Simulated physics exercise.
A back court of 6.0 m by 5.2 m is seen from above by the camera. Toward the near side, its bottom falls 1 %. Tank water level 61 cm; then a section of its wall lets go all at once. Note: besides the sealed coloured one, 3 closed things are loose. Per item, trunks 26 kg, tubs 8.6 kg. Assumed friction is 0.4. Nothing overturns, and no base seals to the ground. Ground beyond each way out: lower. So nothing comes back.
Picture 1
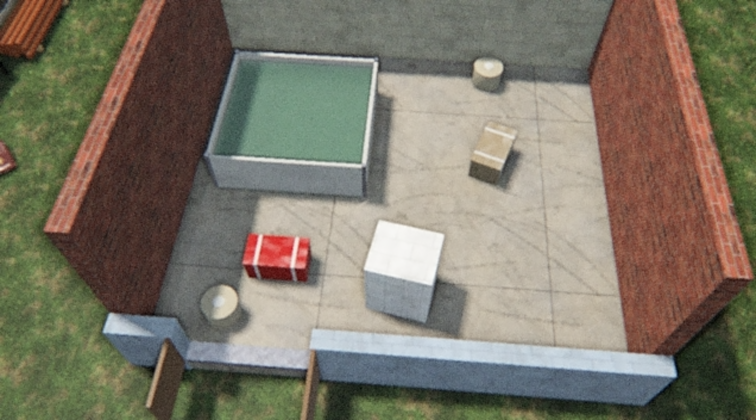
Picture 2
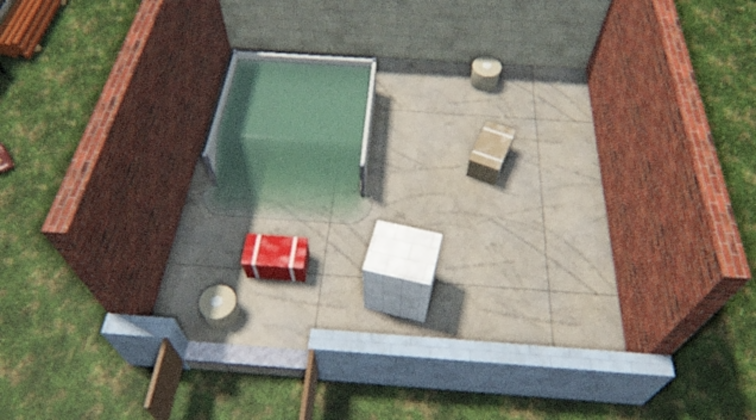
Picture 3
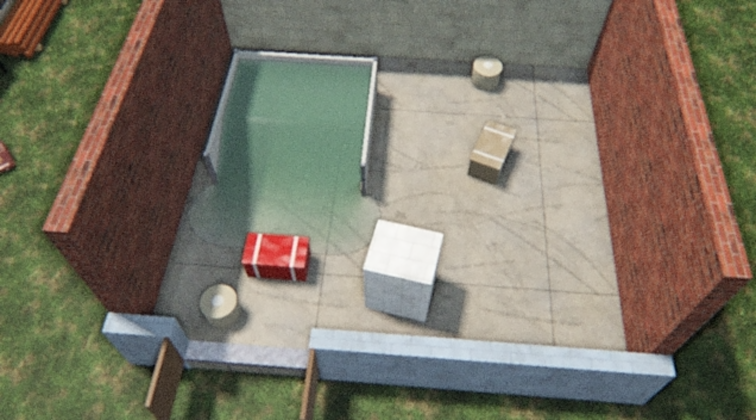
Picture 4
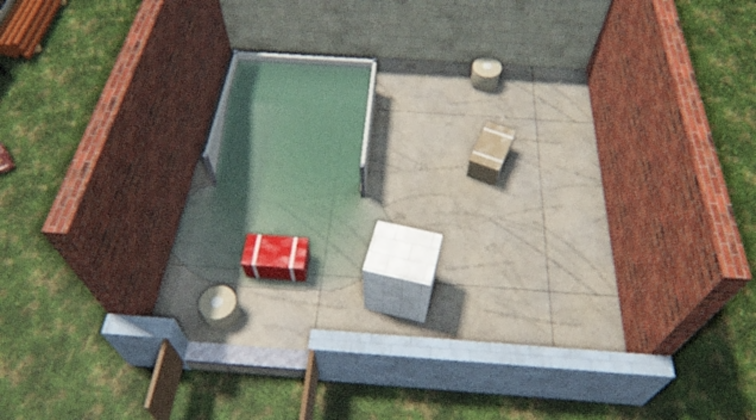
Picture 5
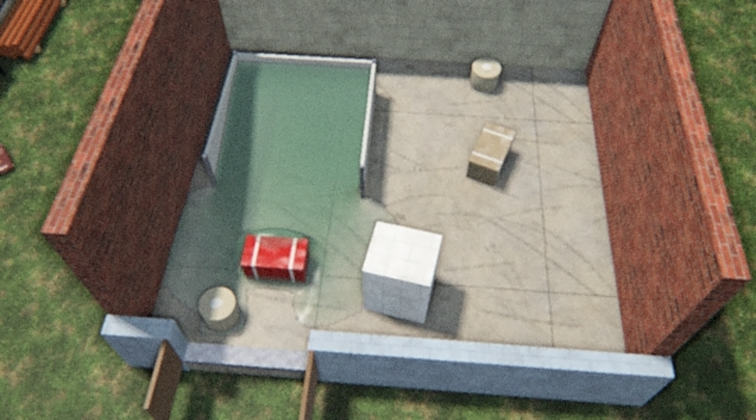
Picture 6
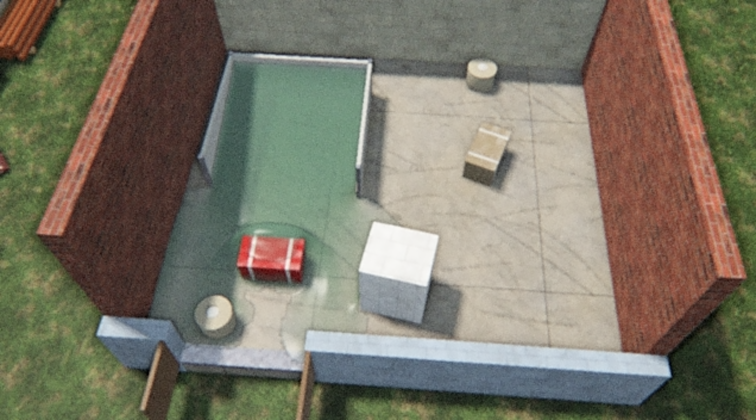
A walled court's tank loses its front side and water spreads around the red trunk.
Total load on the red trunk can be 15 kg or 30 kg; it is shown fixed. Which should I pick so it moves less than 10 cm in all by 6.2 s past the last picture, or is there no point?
Neither will do.
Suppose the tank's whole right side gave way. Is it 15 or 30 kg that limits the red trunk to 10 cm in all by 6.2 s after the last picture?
So only the heavier pick.
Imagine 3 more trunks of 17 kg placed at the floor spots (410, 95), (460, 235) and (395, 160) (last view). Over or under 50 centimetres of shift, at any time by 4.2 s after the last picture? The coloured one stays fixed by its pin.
In the given order, I'd say smaller, greater, smaller.
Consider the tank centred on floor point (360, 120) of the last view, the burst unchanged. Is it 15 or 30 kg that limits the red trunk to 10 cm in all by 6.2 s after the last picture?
Then neither load is enough.
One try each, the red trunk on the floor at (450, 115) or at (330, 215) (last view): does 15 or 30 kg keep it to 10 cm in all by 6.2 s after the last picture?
At the first place the small mass does it, and at the second nothing works.
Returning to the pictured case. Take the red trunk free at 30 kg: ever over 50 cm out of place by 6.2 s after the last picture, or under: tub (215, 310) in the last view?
Result: Above threshold.
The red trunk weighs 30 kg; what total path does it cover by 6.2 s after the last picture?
140 cm or so in all.
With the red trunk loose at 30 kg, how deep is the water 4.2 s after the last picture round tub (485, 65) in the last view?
I'd say some 0 cm.
Then, 0.6 s after the last picture the red trunk would be gone out with 15 kg and gone out with 30 kg.
Then, 2.3 s after the last picture the red trunk would be gone out with 15 kg and gone out with 30 kg.
Then, 4.2 s after the last picture the red trunk would be gone out with 15 kg and gone out with 30 kg.
Then, 6.2 s after the last picture the red trunk would be gone out with 15 kg and gone out with 30 kg.
